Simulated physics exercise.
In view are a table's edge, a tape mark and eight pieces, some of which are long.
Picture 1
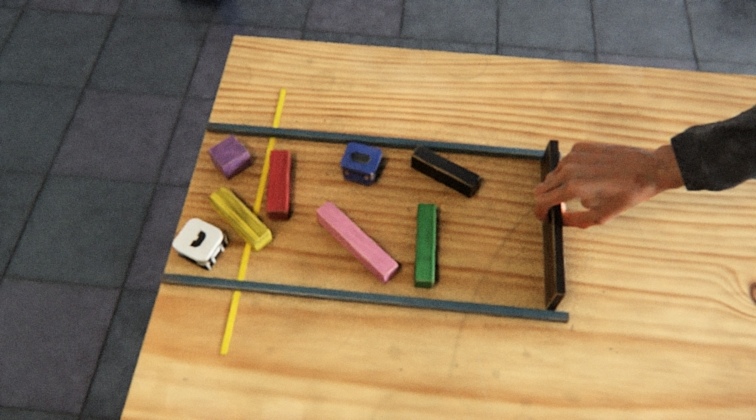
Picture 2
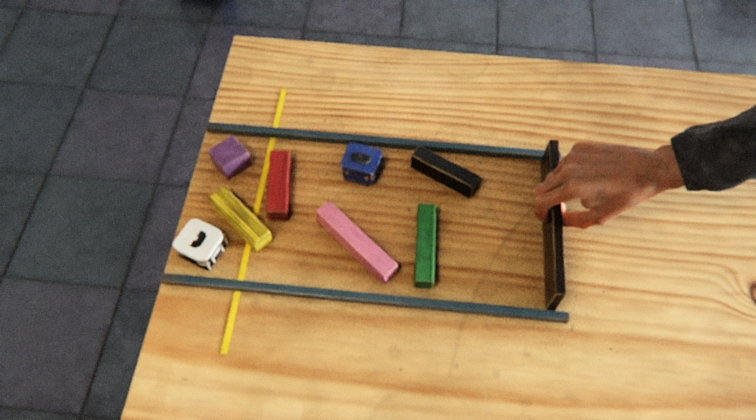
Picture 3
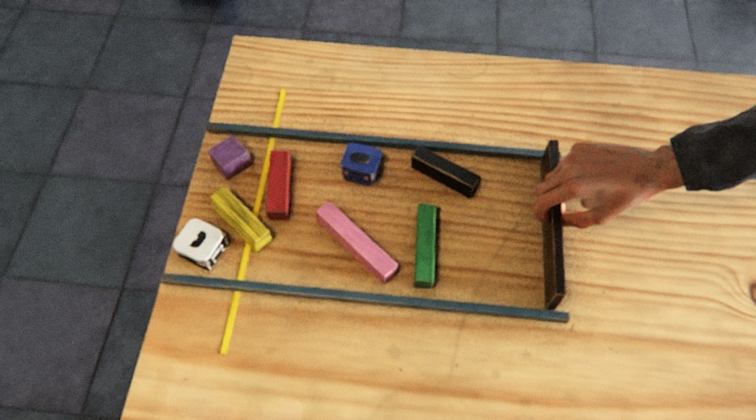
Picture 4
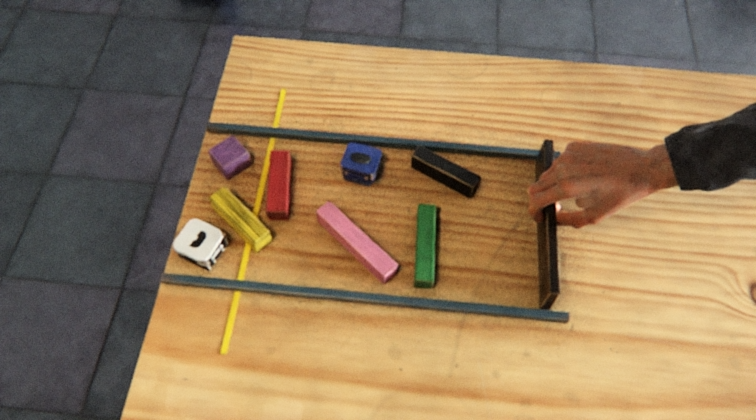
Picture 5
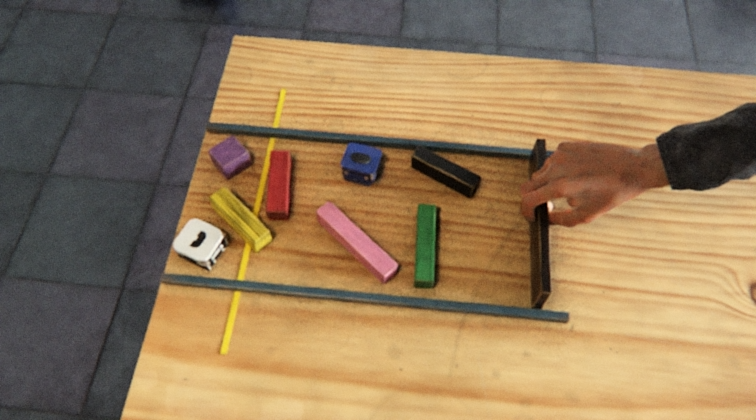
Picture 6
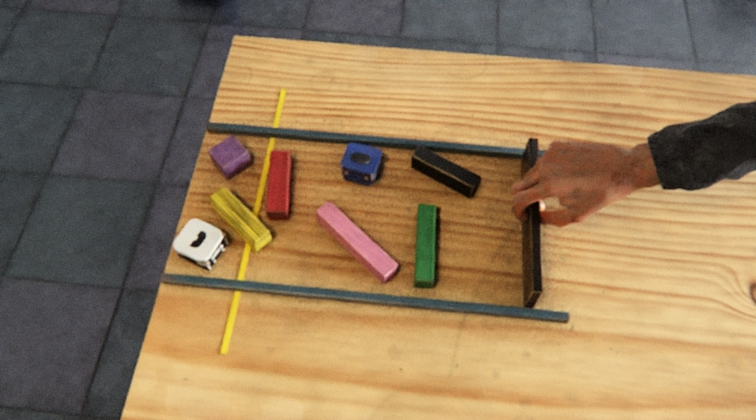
A hand held a dark board upright across two rails on a wooden table, then slid it slightly left toward the scattered colored blocks, which stayed still near a yellow tape line.
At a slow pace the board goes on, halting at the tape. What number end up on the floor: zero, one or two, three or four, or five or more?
Off the edge: One or two.
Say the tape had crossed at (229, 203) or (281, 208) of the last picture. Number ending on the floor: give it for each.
4 and 0.
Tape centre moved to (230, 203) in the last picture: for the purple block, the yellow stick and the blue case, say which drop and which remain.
In this case the purple block drops; next, the yellow stick drops; last, the blue case does not drop.
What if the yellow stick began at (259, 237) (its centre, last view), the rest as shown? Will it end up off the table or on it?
That yellow stick hangs in there.
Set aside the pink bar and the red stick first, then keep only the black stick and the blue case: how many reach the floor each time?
You'd see 0 fallen, and 0 in the other try.
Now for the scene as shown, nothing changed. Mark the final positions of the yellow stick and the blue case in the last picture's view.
You'll find the first one at (179, 218) and the second at (236, 173).
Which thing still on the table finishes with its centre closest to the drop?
That would be the yellow stick.
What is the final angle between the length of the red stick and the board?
Roughly 0°.
Early on, none off yet; white case at rest near (201, 245); purple block at rest near (230, 158); yellow stick at rest near (240, 219).
Finally, the number that fall off is one or two; lost, purple block and white case.
